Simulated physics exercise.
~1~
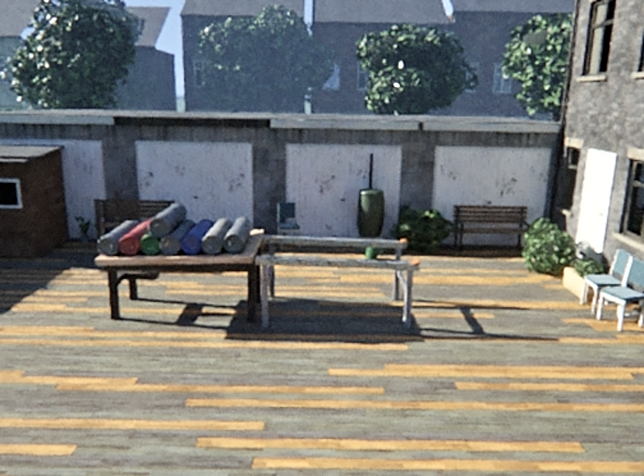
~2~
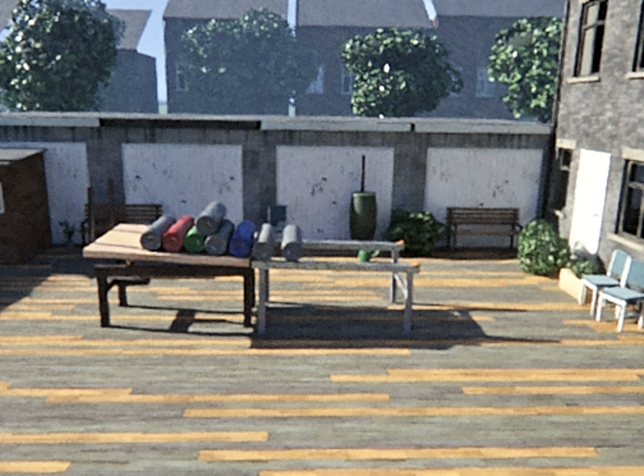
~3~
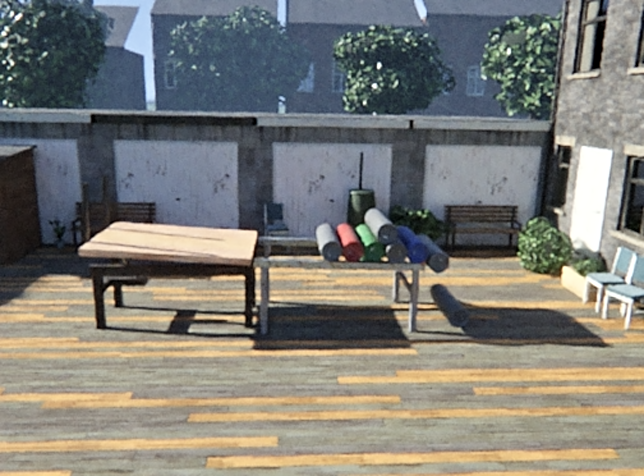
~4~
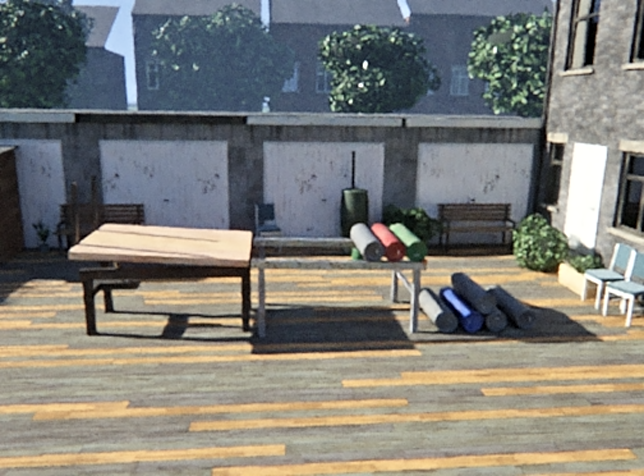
In the video, a pile of gray, red, green and blue cylinders rolls right from a wooden table onto an adjoining pale rack in a yard. Several, including the blue one, drop off the far end to the ground, while the red and green ones remain on the rack.
